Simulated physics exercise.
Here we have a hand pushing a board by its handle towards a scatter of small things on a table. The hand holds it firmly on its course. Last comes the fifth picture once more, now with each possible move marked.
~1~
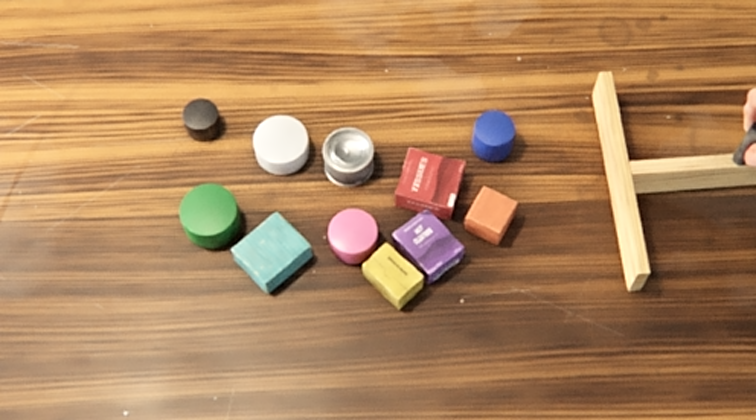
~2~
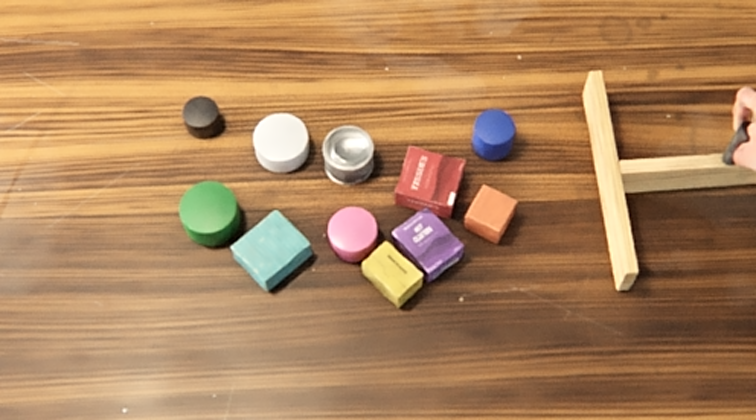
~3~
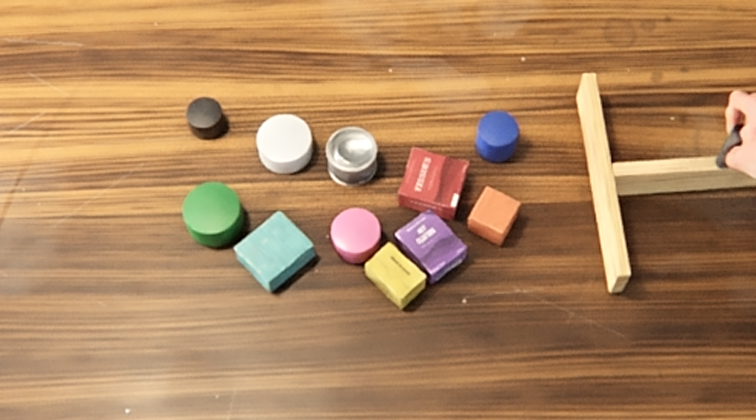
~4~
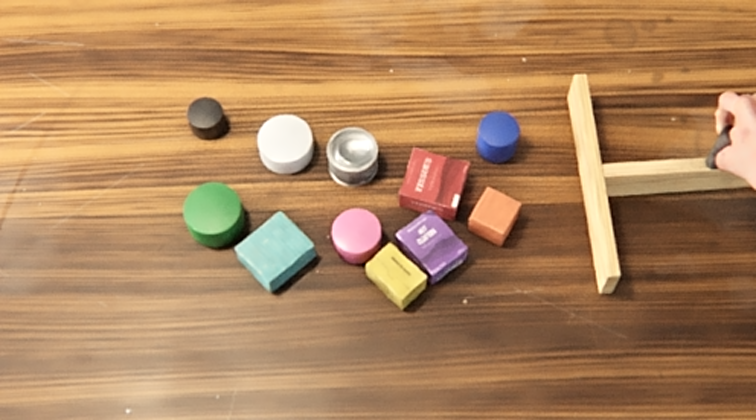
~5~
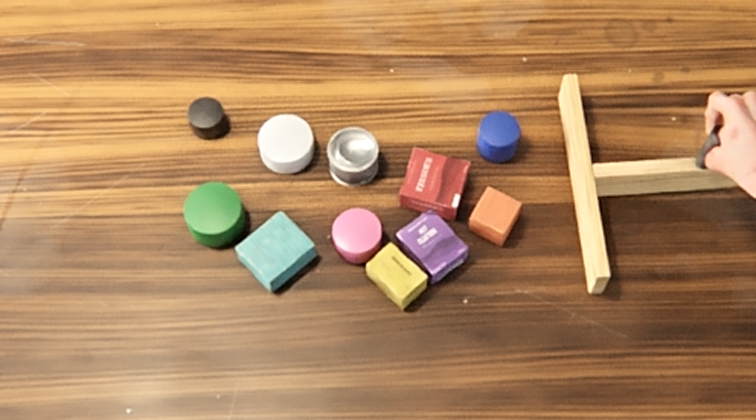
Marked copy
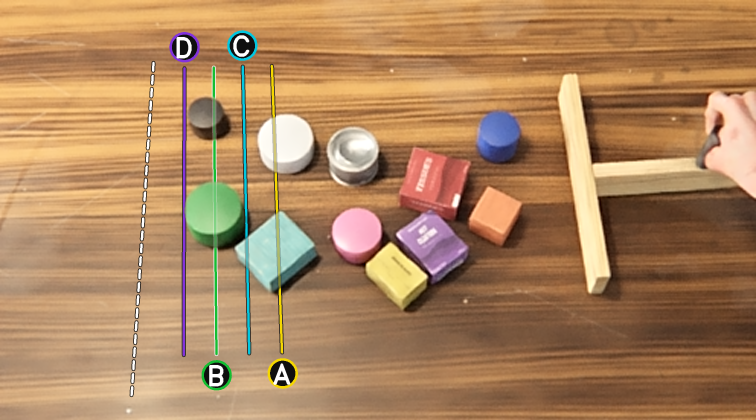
A hand slides a wooden board slowly left across a table scattered with small colourful objects.
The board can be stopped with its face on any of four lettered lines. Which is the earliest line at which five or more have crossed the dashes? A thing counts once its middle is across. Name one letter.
As far as mark D.
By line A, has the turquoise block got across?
By then, no.
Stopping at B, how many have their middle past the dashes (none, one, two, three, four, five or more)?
Three.
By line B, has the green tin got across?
By then, yes.
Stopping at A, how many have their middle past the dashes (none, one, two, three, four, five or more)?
In all, none.
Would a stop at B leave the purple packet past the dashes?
By then, no.
On the marked copy, A at (277, 200); B at (215, 202); C at (246, 201); D at (184, 203); the dashed line at (143, 217).
With D. Early on, board (443, 175); black tin (207, 119); green tin (215, 215); none across.
Further on, board (297, 179); white pot (176, 146); black tin (183, 106); none across.
At the end, board (183, 182); white pot (100, 159); green tin (97, 208); five across.
As for the rest, A gets none across; B gets only three across; C gets only one across.
